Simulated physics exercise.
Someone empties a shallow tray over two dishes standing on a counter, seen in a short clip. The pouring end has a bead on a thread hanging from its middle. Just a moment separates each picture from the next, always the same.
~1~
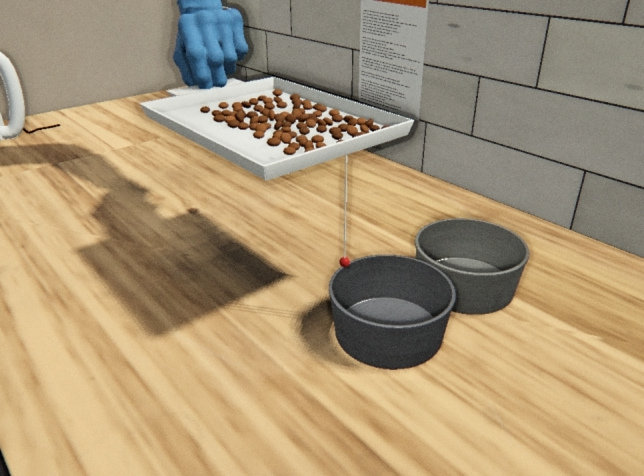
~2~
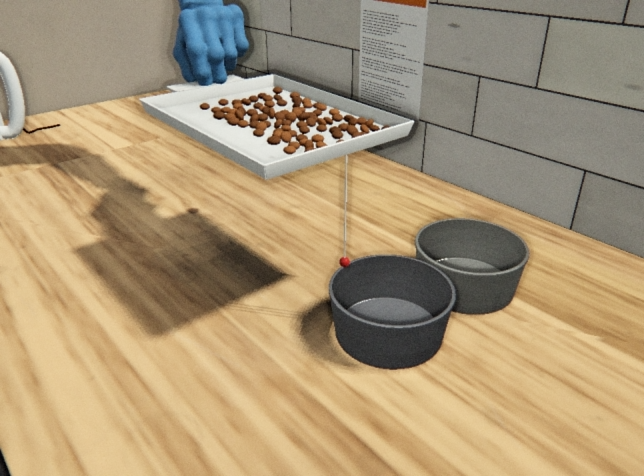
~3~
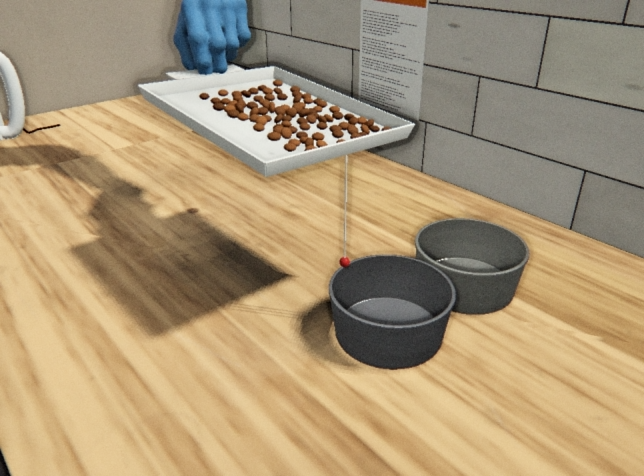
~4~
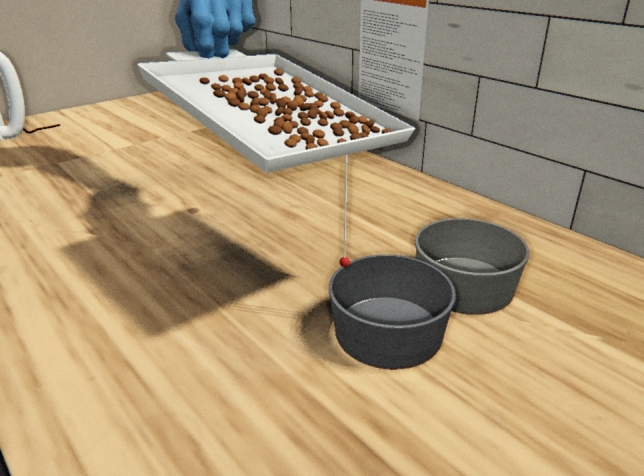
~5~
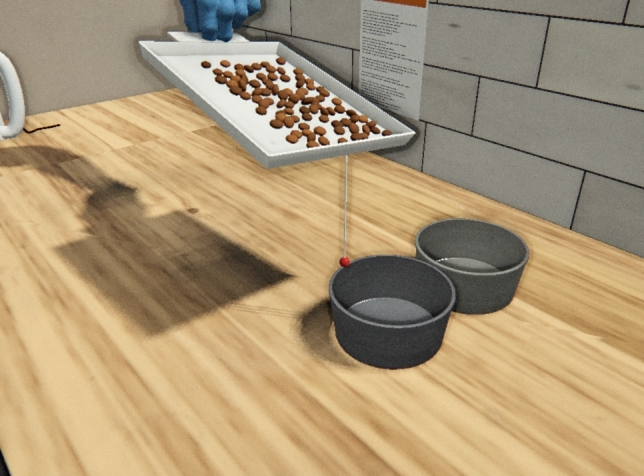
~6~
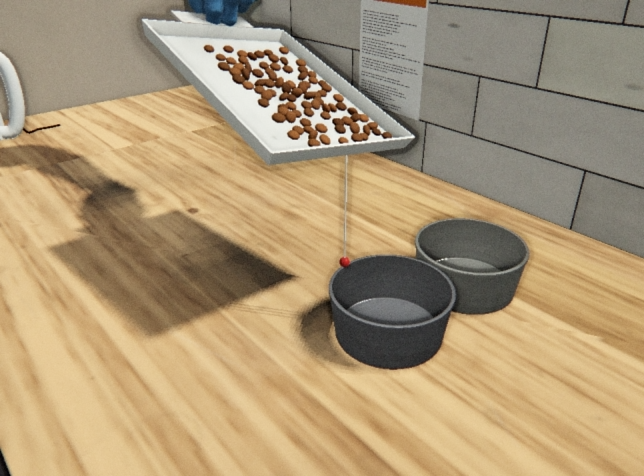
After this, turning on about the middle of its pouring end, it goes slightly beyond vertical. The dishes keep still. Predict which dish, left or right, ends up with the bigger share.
Left.
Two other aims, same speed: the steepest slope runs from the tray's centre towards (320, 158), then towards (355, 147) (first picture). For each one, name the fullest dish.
Try 1: The left-side dish; try 2: The left-side dish.
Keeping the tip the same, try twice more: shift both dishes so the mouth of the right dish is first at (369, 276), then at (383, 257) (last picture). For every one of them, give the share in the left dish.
About 0 per cent first, then about 0 per cent.
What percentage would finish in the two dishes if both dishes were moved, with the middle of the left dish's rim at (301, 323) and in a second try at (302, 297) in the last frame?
80 %, 100 %.
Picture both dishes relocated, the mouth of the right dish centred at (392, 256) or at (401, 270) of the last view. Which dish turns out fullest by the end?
Try 1 - the dish at right, try 2 - the dish at right.
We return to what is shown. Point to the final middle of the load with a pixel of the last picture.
Resting centre, last frame: Roughly (397, 291).
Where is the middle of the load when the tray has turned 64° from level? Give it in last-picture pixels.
The middle of the pieces shows up near (370, 119).
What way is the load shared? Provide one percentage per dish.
Split in per cent - left dish 40, right dish 10.
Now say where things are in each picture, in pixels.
The first picture shows corners of the pouring end near (265, 163) and (408, 120), level; middle of the load near (291, 119), bits of dog kibble; left dish near (437, 336); right dish near (515, 284); bead on its thread near (345, 262).
The second picture shows corners of the pouring end near (266, 163) and (408, 121), level; middle of the load near (291, 118).
The third picture shows corners of the pouring end near (267, 160) and (409, 123), tipped barely, lowest at the right corner; middle of the load near (291, 113).
The fourth picture shows corners of the pouring end near (268, 156) and (410, 127), tipped a little, lowest at the right corner; middle of the load near (292, 106).
The fifth picture shows corners of the pouring end near (271, 153) and (410, 131), tipped clearly, lowest at the right corner; middle of the load near (294, 99).
The sixth picture shows corners of the pouring end near (273, 149) and (410, 135), tipped clearly, lowest at the right corner; middle of the load near (297, 93); left dish near (437, 336); right dish near (515, 284).
Shortly afterwards, tray tipped steeply; all but a few on the tray; only a few in the air.
Next, tray tipped past a quarter turn; near a quarter on the tray; near a quarter in the left dish; a little in the right dish; near a quarter outside both; near a third in the air.
Some moments later, tray tipped past a quarter turn; near a third in the left dish; a little in the right dish; near half outside both; only a few in the air.
In the end, tray tipped past a quarter turn; near a third in the left dish; a little in the right dish; near half outside both; only a few in the air.
